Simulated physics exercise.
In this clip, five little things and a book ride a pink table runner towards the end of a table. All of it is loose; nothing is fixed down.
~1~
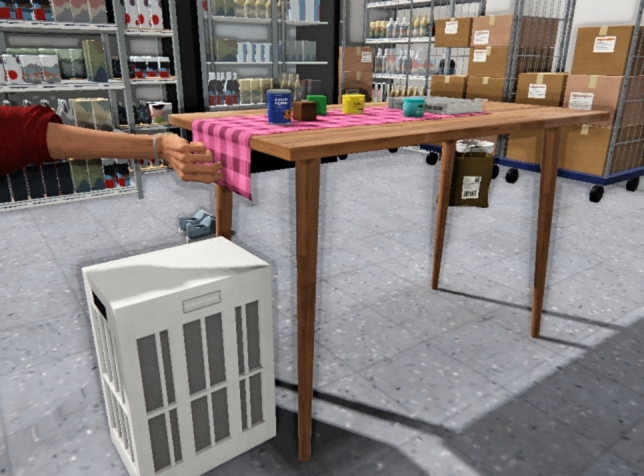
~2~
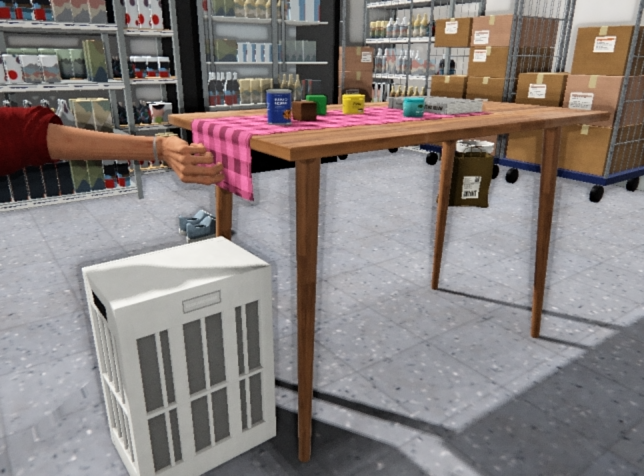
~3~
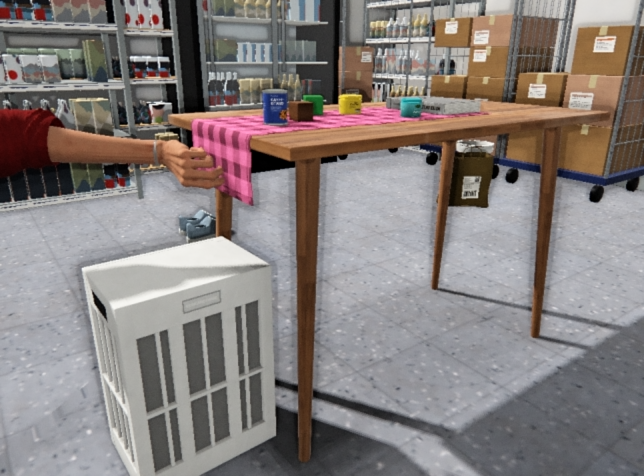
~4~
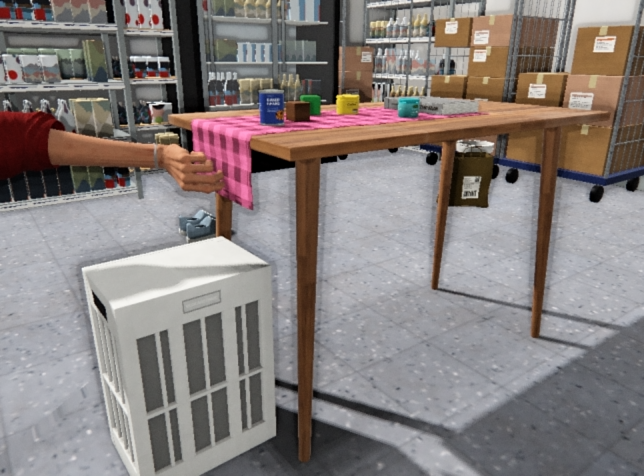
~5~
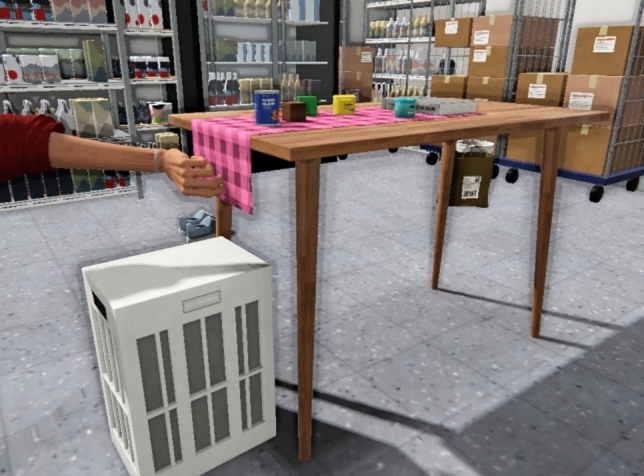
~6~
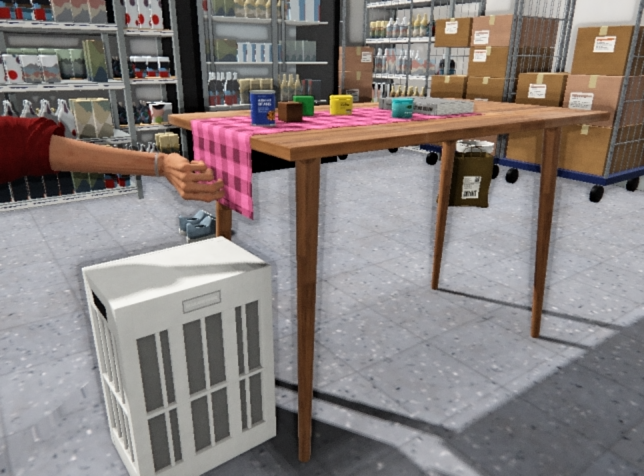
A hand slowly pulls a pink checked cloth left along a table, carrying small colourful items.
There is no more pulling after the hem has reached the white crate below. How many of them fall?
One.
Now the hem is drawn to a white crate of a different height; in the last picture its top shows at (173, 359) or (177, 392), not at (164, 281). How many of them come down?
Totals 3, 4.
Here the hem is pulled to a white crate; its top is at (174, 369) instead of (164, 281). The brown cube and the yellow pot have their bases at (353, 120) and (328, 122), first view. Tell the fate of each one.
So the brown cube leaves, and the yellow pot leaves.
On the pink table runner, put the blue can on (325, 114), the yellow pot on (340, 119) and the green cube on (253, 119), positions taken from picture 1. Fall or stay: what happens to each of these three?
Blue can stays, yellow pot stays, green cube gone.
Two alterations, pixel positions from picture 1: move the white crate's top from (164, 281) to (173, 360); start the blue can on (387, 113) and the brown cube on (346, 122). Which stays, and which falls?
Final state: The blue can is still in place, the brown cube is no longer up.
Early on, hem near (223, 224); all still up.
Midway, hem on the crate; blue can gone.
Finally, hem on the crate; blue can gone. It carries off one.
